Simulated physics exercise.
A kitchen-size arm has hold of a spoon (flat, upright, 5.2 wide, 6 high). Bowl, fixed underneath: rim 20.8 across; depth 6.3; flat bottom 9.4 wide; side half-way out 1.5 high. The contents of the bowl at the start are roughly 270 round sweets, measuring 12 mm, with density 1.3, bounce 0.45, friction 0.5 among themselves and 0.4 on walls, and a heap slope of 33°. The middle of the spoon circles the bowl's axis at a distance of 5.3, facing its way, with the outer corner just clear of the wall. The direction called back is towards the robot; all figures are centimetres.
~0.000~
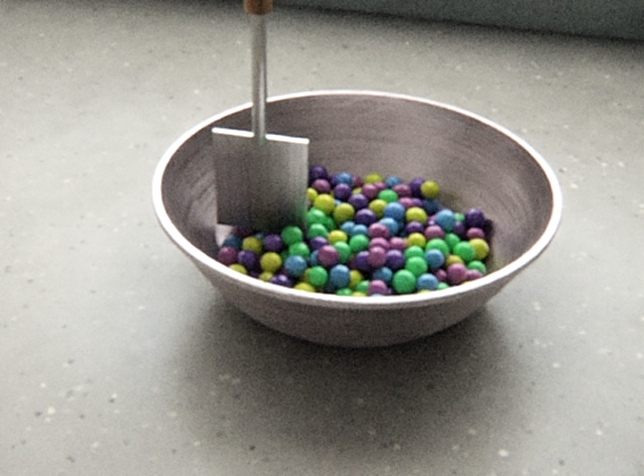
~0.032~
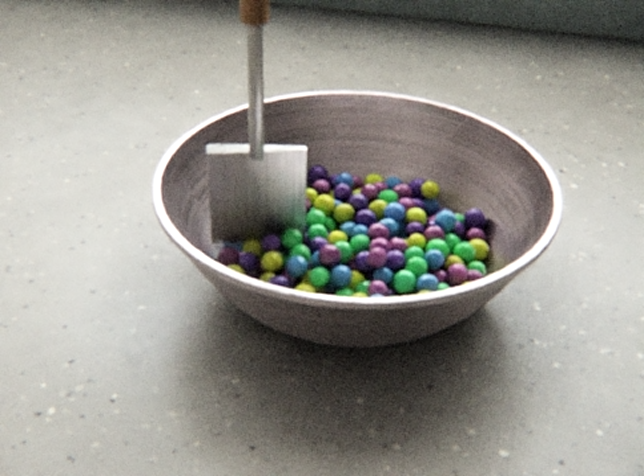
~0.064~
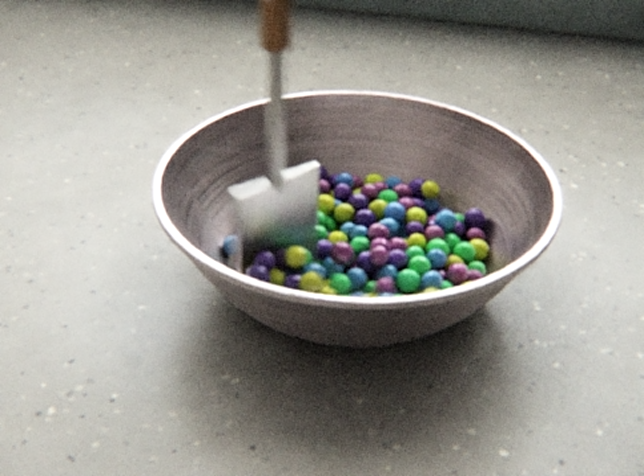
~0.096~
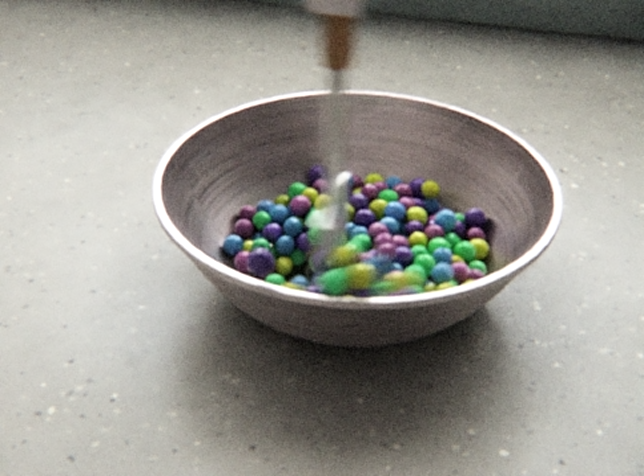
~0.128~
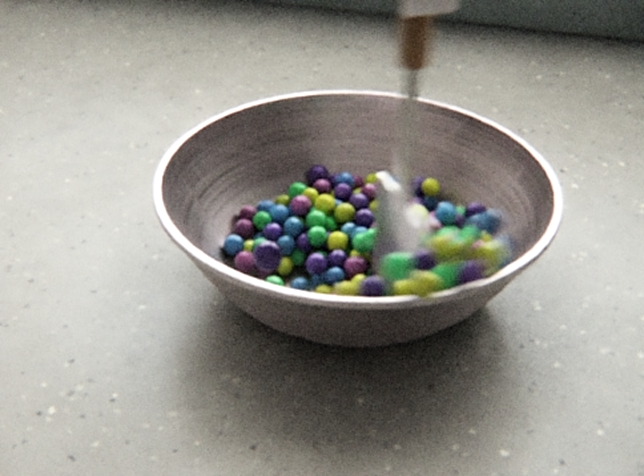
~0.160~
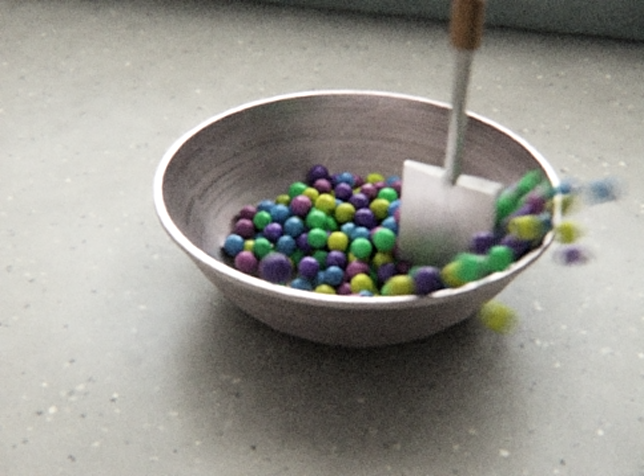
A flat metal spoon with a brown handle stands in the left side of a wide, grey-brown bowl with a pale rim, seen from above at an angle on a speckled grey counter. Round purple, green, yellow, blue and pink sweets cover the bowl's bottom. The spoon sweeps along the near side to the right, turning and pushing sweets, and several fly over the right rim, while the camera stays still.
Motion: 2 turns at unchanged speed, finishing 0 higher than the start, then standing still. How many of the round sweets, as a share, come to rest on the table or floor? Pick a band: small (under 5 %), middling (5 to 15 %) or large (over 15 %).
Large.
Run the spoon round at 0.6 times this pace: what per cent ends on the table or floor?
Estimated share: Close to 25 per cent.
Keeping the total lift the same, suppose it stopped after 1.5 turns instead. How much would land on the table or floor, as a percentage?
Estimate: Near 45 %.
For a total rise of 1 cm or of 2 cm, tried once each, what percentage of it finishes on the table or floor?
It comes to about 30 per cent and about 25 per cent.
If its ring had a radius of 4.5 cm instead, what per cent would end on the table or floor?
Near 50 percent.
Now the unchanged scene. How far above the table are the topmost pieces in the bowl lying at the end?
3.5 cm, give or take.
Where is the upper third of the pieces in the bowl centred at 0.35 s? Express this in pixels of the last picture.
I'd point to somewhere close to (224, 207).
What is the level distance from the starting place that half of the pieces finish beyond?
22 centimetres.
By 0.35 s, 16° round, highest piece 14 above the table; 195 in the bowl, 26 on the table or floor, 47 in flight or on the tool.
By 0.53 s, 230° round, highest piece 11 above the table; 147 in the bowl, 91 on the table or floor, 30 in flight or on the tool.
By 0.82 s, 0° round, highest piece 6 above the table; 135 on the table or floor, 133 in the bowl.
By 1.52 s, 0° round, highest piece 4 above the table; 135 on the table or floor, 133 in the bowl.
Final count, 135 on the table or floor, 133 in the bowl. That is 50 % on the table or floor.
